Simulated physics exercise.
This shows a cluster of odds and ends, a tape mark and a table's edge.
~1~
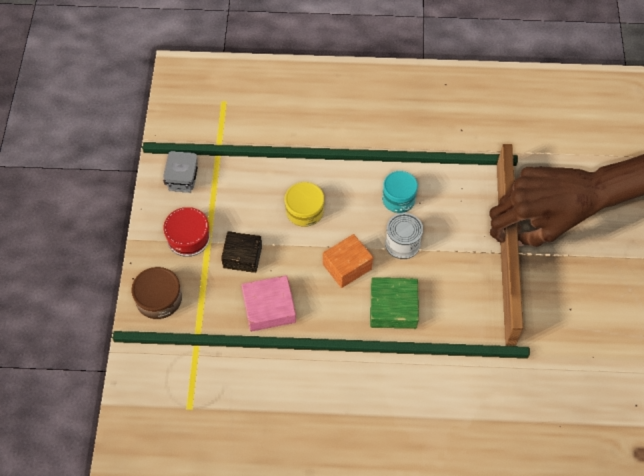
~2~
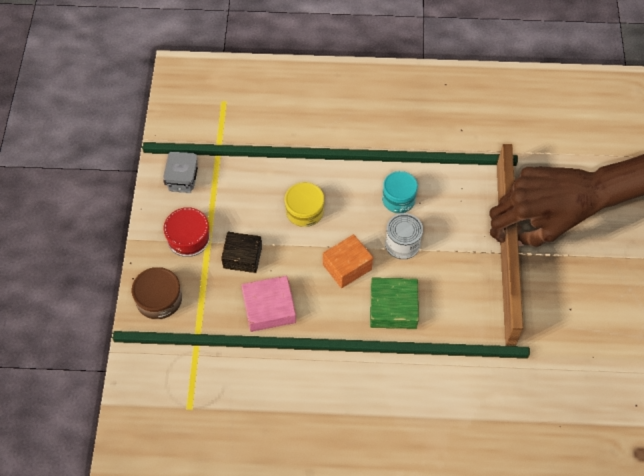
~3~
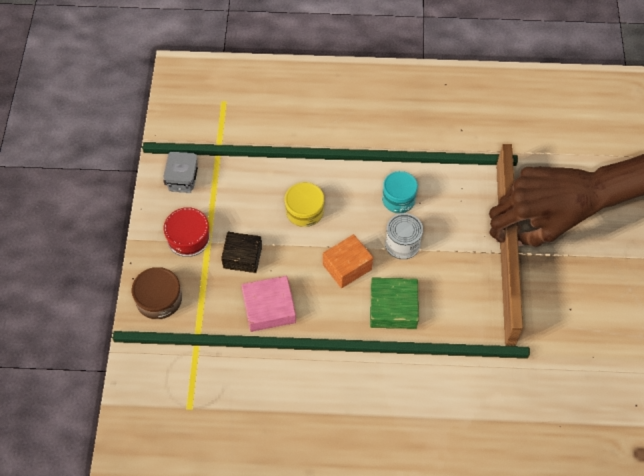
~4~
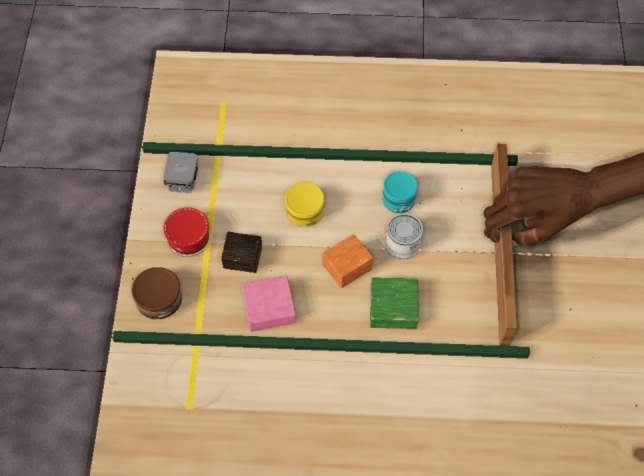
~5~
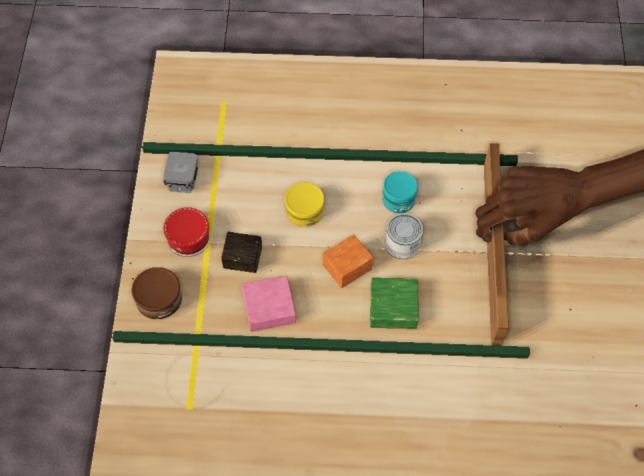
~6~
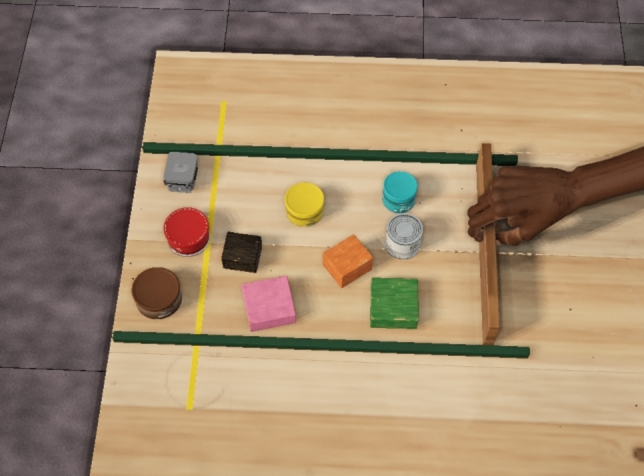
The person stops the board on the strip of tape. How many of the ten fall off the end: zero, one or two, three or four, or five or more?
As it turns out, the number that fall off is one or two.
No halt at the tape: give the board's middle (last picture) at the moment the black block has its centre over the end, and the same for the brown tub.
At (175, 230) for the black block; at (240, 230) for the brown tub.
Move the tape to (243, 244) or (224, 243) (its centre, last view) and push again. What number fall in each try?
It would be 0 and 1.
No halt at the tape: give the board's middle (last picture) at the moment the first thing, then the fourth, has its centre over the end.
Its middle is around (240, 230) and later (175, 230).
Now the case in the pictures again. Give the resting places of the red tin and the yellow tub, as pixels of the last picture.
The red tin stops around (142, 209); the yellow tub around (192, 194).
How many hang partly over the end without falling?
The number is 2.
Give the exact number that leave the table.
Fallen: 1.
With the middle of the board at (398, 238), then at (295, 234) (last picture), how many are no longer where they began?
At the one place 3, at the other 8.
Soon after, none off yet; brown tub at rest near (157, 294); grey case at rest near (182, 173); red tin at rest near (187, 232).
In the end, the number that fall off is one or two; gone, brown tub.
